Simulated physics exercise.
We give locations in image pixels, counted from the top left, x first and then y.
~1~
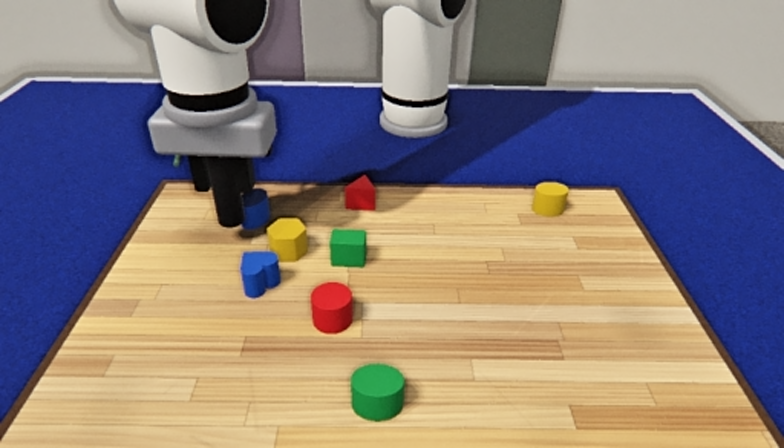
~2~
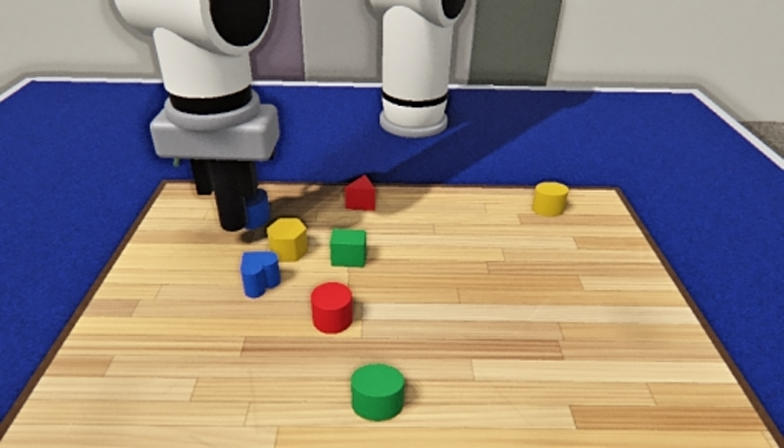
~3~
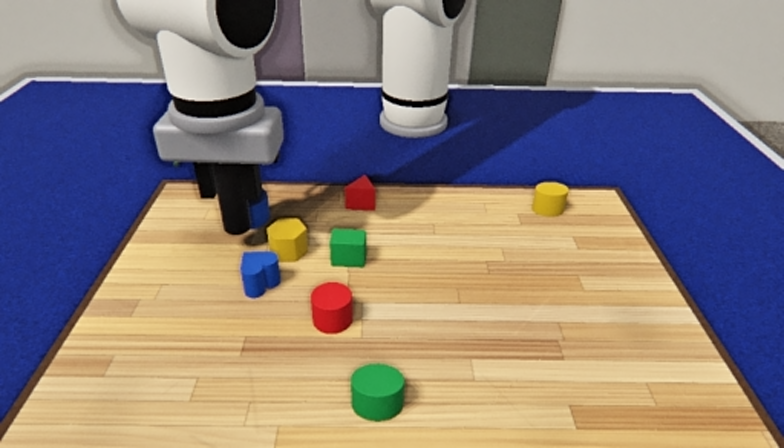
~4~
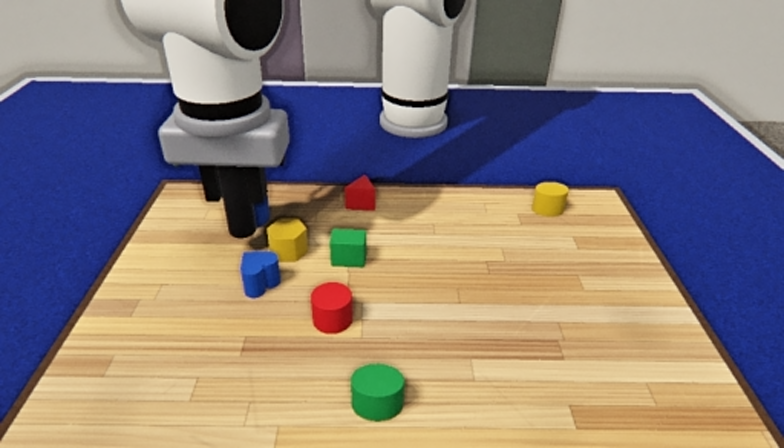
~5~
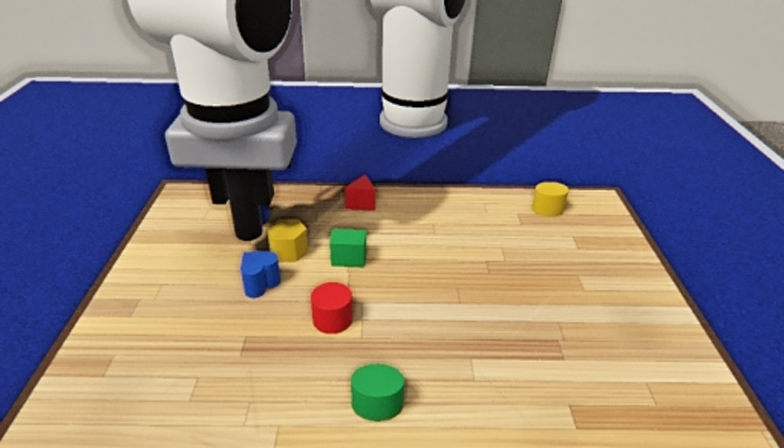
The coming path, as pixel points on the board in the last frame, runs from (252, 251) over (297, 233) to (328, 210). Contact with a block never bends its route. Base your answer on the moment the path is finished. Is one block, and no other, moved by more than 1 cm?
Yes, it checks out.
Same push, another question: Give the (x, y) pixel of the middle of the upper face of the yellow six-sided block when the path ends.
It should be at about (312, 224).
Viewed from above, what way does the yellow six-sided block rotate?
From the top: Clockwise.
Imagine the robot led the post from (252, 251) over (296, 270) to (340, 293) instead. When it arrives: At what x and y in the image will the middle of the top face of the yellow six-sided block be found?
Pixel (317, 231).
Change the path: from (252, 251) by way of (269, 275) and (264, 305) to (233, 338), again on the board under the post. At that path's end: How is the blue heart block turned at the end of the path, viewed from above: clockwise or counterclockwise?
Looking down on the board, it turns counter-clockwise.
On the path given first. One third of the way, post at (282, 223); yellow six-sided block at (307, 226), turned 45° clockwise.
Two thirds of the way, post at (308, 209); yellow six-sided block at (312, 224), turned 70° clockwise.
At the end, post at (327, 194); yellow six-sided block at (312, 224), turned 70° clockwise; red three-sided block unmoved.
